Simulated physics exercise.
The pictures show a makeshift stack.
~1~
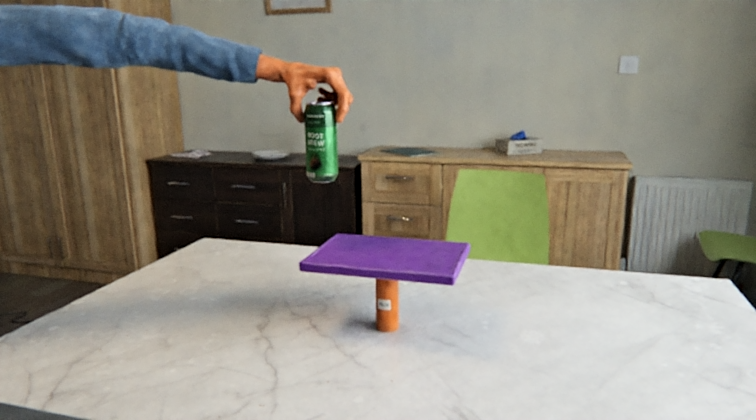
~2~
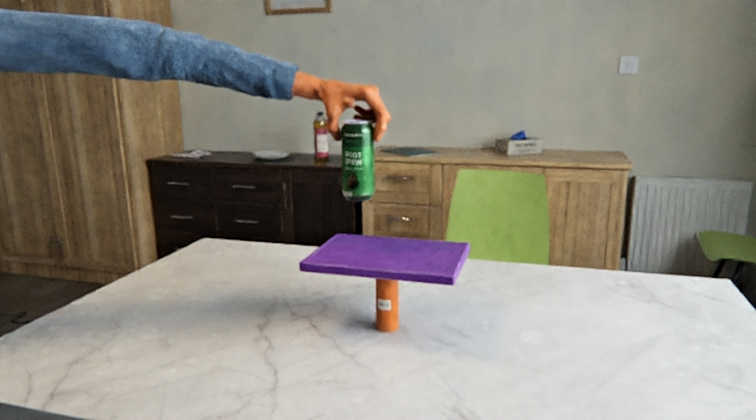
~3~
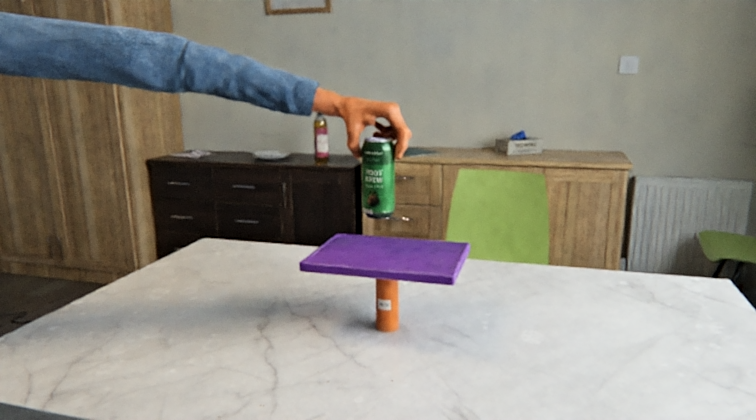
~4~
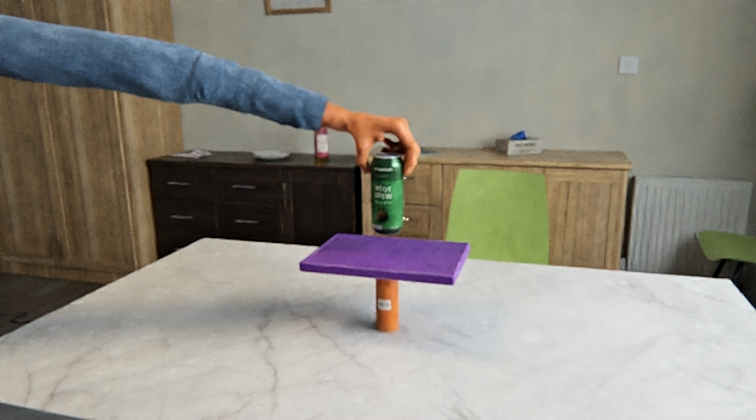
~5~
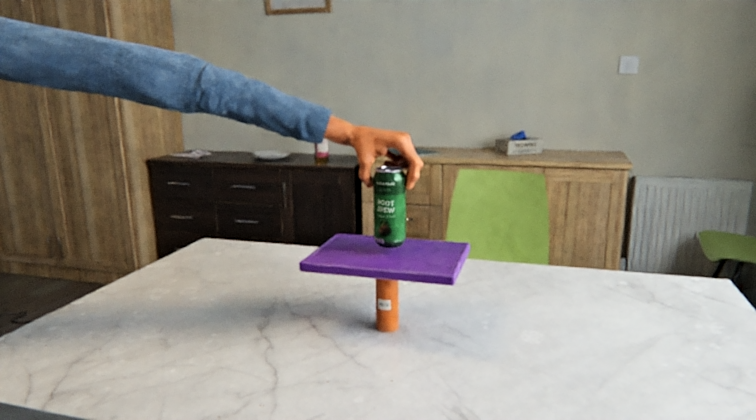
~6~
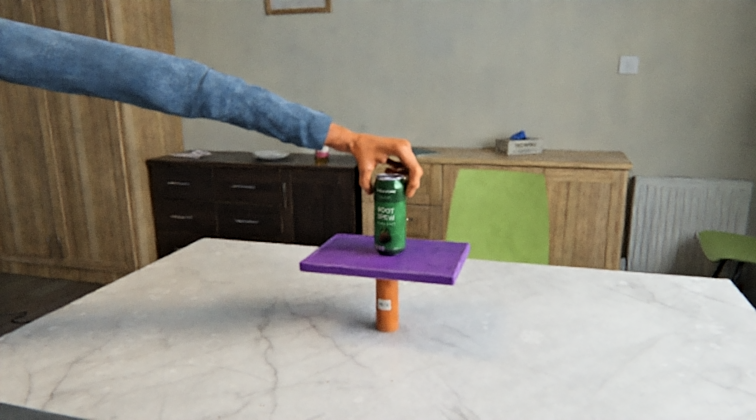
A hand in a blue denim sleeve reaches in from the left, holding a green can above a purple lid balanced on an upright orange cylinder. The makeshift stack stands on a pale marbled table, seen from slightly above by a still camera, with a lime-green chair and wooden cabinets behind. The hand moves the can rightward and down, sets it on the lid and keeps holding it.
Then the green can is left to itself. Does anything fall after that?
The stack keeps its balance.
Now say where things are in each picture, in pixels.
The first picture shows still above its spot; green can (321, 142); purple lid (388, 257).
The second picture shows still above its spot; green can (358, 161); purple lid (388, 257).
The third picture shows still above its spot; green can (379, 178); purple lid (388, 257).
The fourth picture shows still above its spot; green can (387, 194); purple lid (388, 257).
The fifth picture shows still above its spot; green can (390, 207); purple lid (388, 257).
The sixth picture shows set down, still held; green can (390, 215); purple lid (388, 257).
Then, 0.20 s later than the last frame, all is still.
Then, 0.40 s later than the last frame, green can resting near (390, 215).
When it is over, all 3 as before. End places, in pixels of the last picture, green can near (390, 215). The stack holds.
